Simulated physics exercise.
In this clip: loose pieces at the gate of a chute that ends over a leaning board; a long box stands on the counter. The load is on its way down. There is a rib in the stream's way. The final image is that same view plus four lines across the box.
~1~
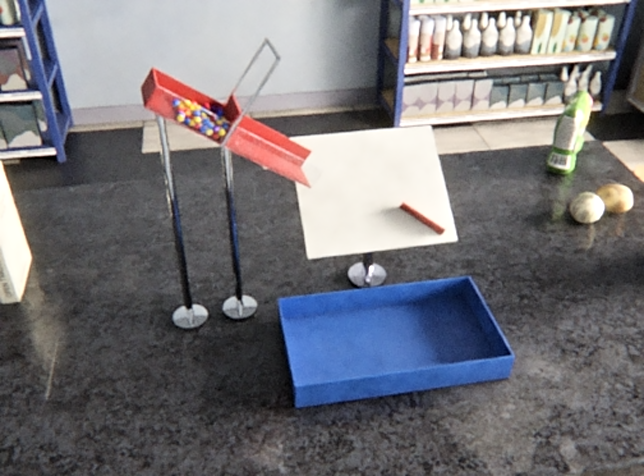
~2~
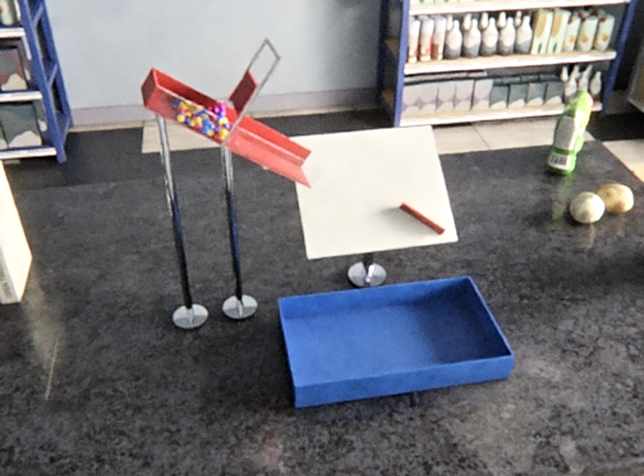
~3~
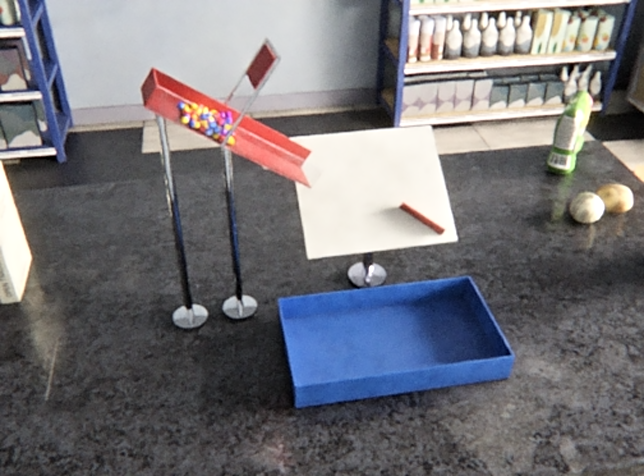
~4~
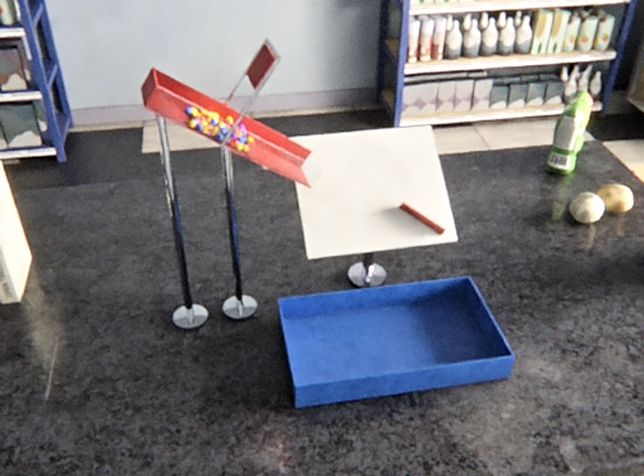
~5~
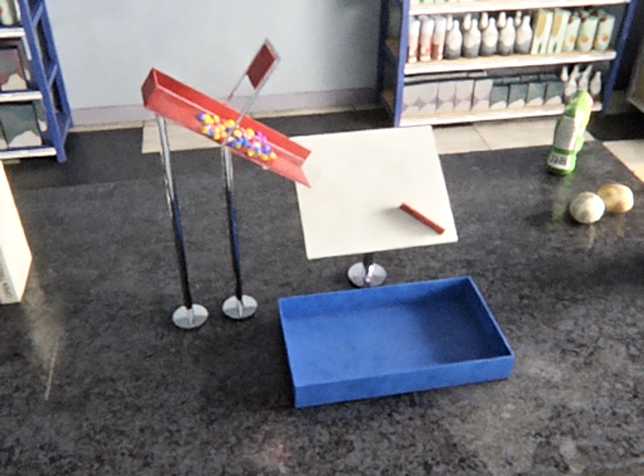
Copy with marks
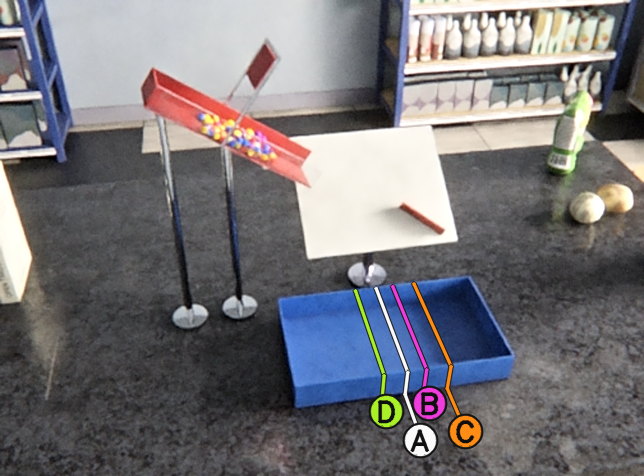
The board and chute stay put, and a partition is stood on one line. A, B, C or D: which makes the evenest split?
Best: C.
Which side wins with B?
The right side.
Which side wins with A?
Right.
On the marked copy, line A crosses the front rim at (407, 371); line B crosses the front rim at (426, 368); line C crosses the front rim at (450, 365); line D crosses the front rim at (383, 374).
With A, of what is caught, only a few on the left of the divider, all but a few on the right.
With B, of what is caught, close to a quarter on the left of the divider, the bulk on the right.
With C, of what is caught, close to half on the left of the divider, close to half on the right.
With D, of what is caught, only a few on the left of the divider, all but a few on the right.
